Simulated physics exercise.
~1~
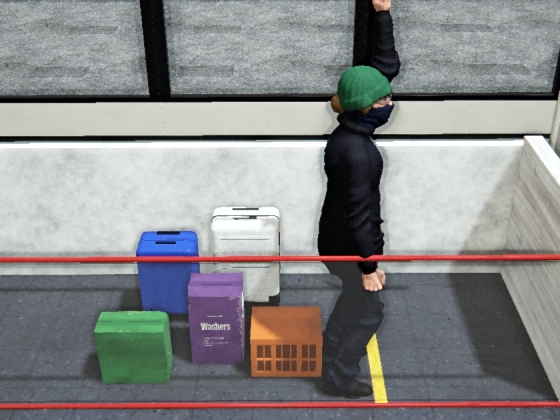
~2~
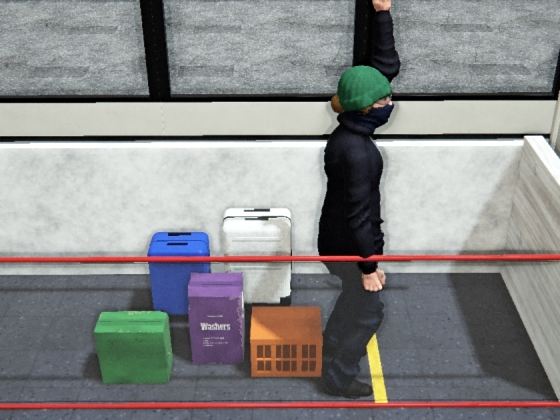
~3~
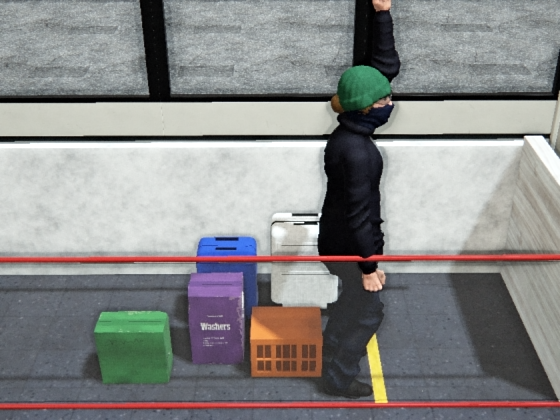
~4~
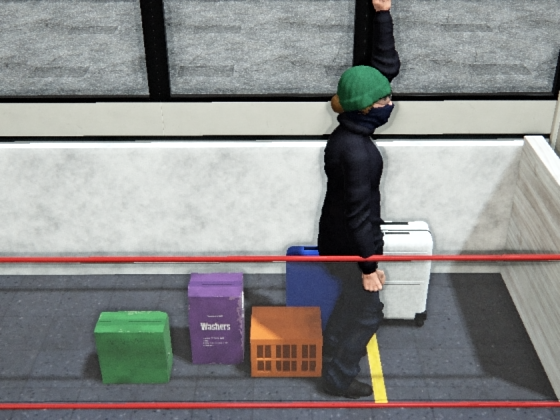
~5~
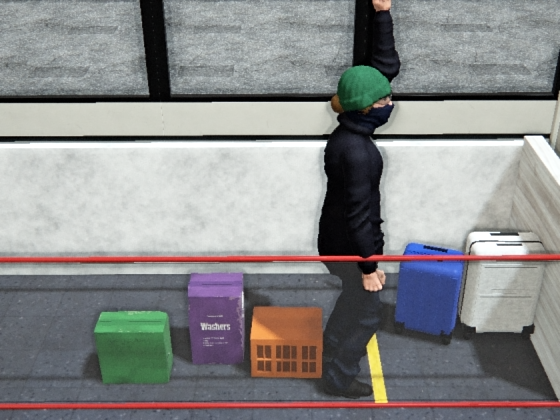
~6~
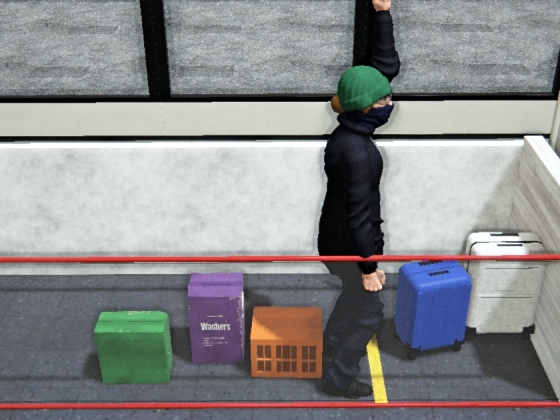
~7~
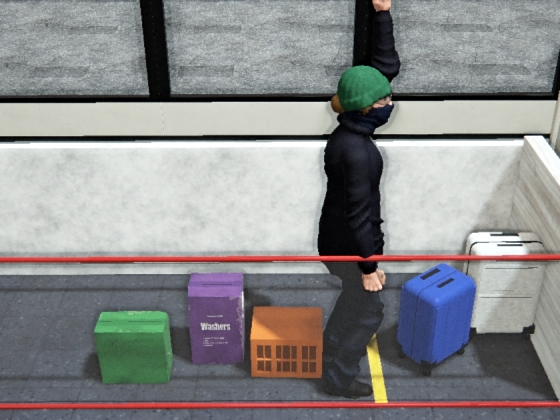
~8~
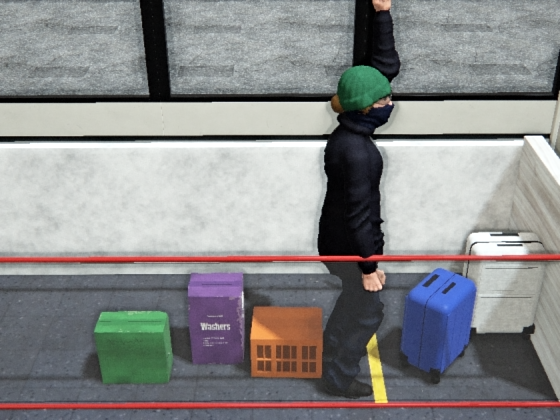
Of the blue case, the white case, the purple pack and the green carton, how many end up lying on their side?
None of them end up lying on their side. The blue case, the white case, the purple pack and the green carton are all still upright at the end.
